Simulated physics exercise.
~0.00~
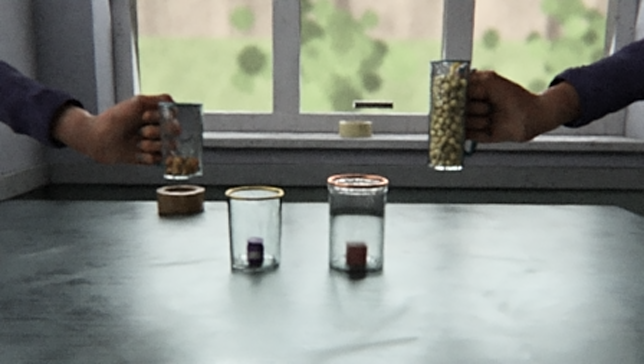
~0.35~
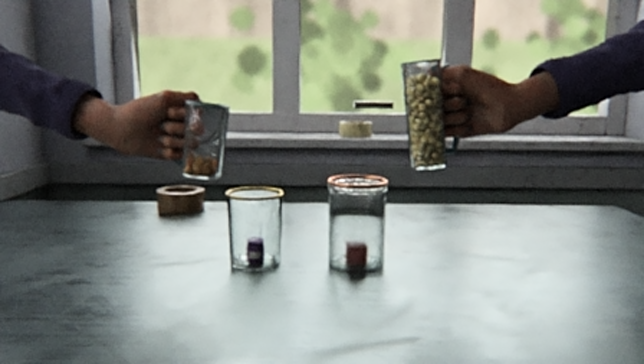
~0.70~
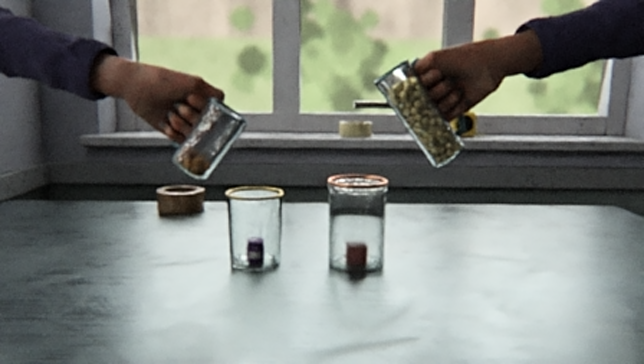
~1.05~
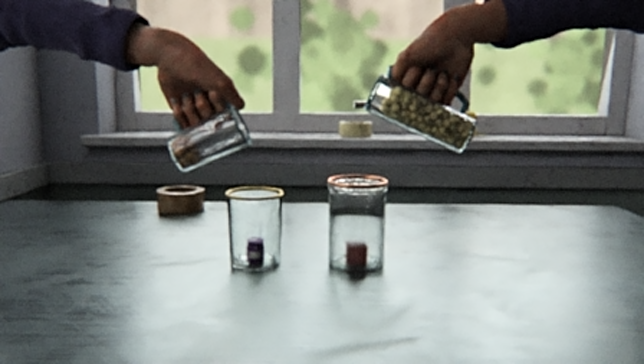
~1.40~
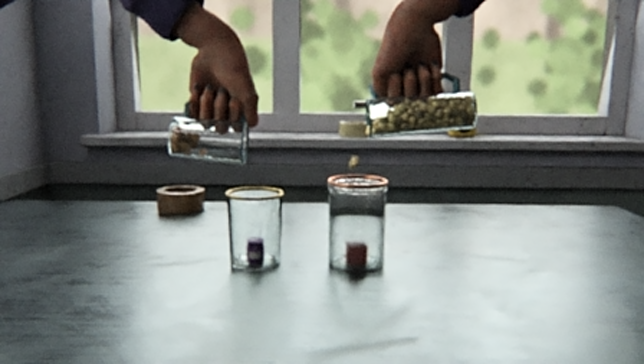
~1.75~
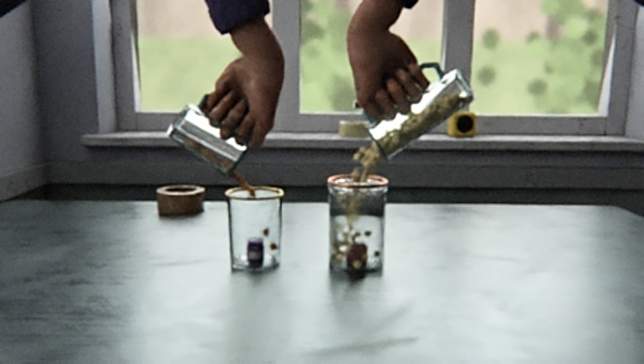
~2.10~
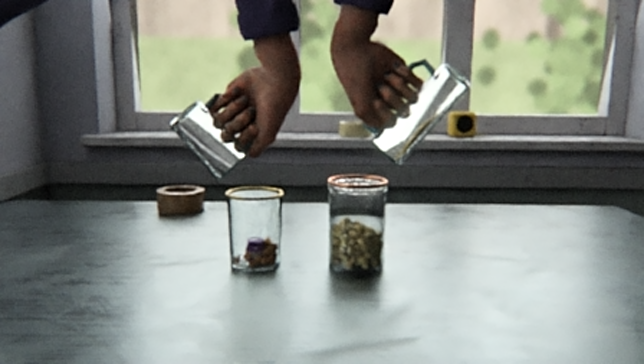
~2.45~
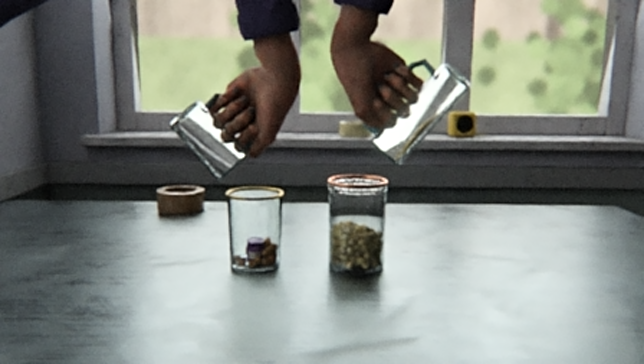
The clip shows two hands tipping cups over two clear containers, each holding a small object, on a table before a window. The cups empty, leaving a shallow fill around the left object, still showing, while pale pieces cover the right one about halfway up its jar.
